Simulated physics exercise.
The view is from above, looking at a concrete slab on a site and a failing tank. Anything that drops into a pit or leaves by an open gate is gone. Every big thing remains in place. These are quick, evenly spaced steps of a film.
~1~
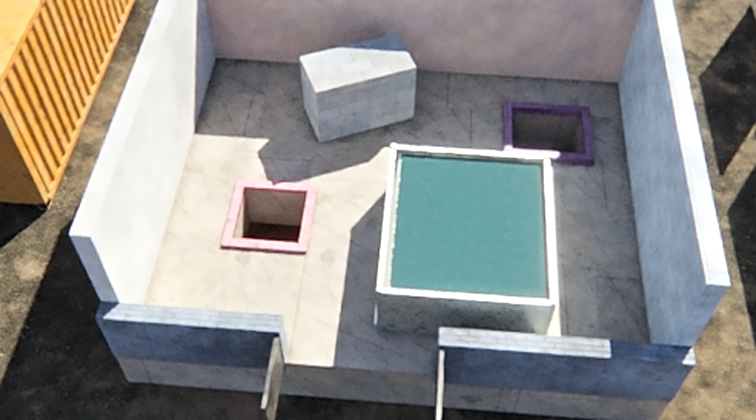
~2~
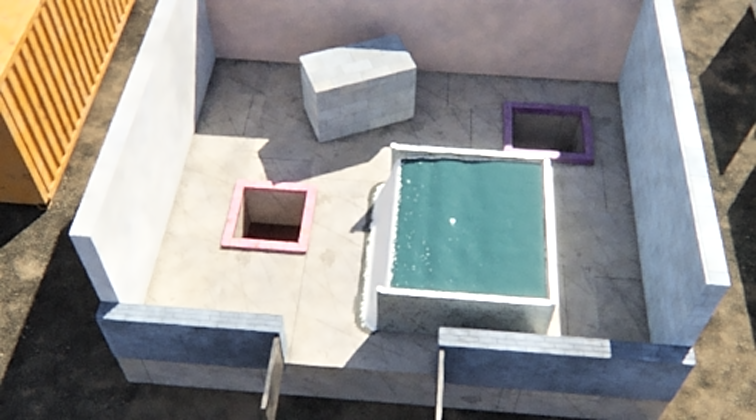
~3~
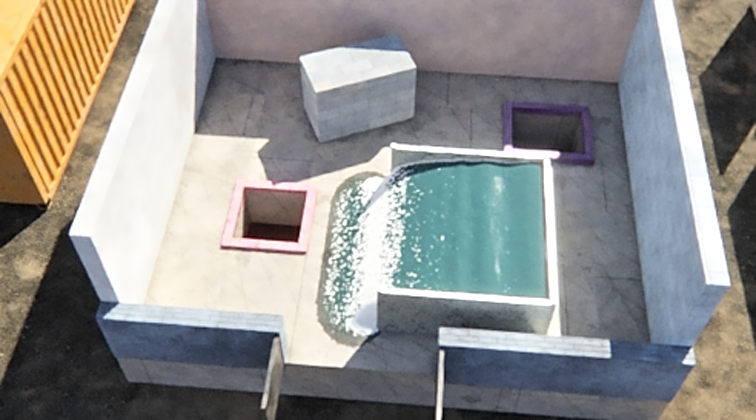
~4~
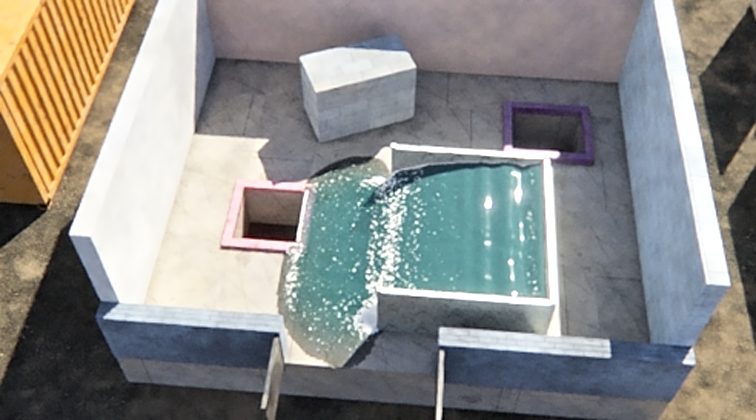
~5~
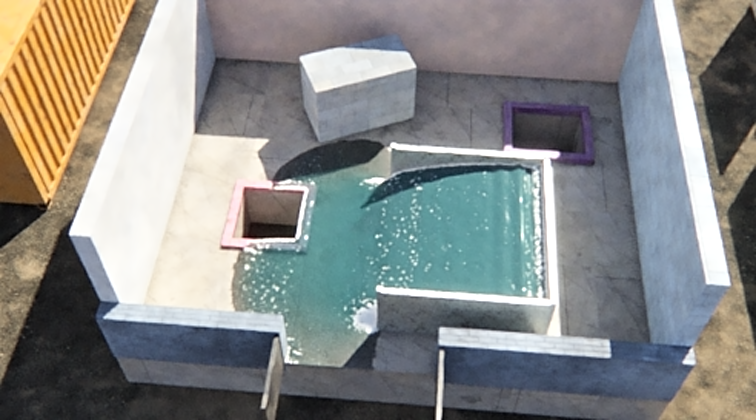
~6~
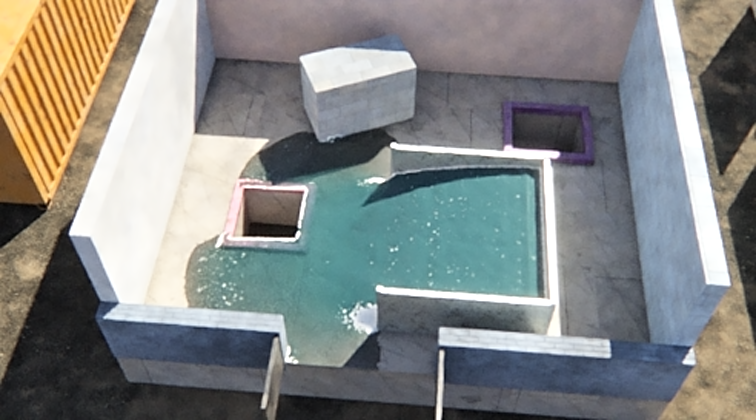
In this clip, seen from above, a still open tank of teal water on a walled concrete slab loses its left side, and water pours out leftward, spreading around the pink-edged square opening and reaching the pale block.
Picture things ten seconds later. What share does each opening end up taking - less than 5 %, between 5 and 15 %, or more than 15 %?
Result: The gate soaks up a medium amount - five to fifteen per cent; the purple pit soaks up scarcely any - beneath five per cent; the pink pit soaks up a great deal - past fifteen per cent.
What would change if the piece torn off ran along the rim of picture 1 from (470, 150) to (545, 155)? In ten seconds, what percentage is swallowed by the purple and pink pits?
Near enough: Purple 30 percent, pink 2 percent.
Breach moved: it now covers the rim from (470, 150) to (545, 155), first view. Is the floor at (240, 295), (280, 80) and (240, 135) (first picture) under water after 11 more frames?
Going point by point: Left unwetted, waterlogged, left unwetted.
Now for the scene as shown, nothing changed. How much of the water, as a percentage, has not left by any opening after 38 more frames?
About 58 per cent.
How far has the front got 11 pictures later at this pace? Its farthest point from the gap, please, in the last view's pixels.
Roughly at (217, 58).
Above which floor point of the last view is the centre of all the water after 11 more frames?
Close to (317, 246).
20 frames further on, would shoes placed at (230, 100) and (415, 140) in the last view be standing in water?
Taking them as listed, one is inundated and the next is inundated.
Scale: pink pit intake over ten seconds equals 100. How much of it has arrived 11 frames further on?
My estimate: Close to 50 per cent.
A moment on, water covers 40 % of the floor; the gate 1 %, the purple pit 0 %, the pink pit 12 %.
Next, water covers 50 % of the floor; the gate 3 %, the purple pit 0 %, the pink pit 20 %.
Then, water covers 55 % of the floor; the gate 4 %, the purple pit 0 %, the pink pit 28 %.
Later, water covers 75 % of the floor; the gate 8 %, the purple pit 0 %, the pink pit 34 %.
In the end, water covers 90 % of the floor; the gate 12 %, the purple pit 0 %, the pink pit 40 %.
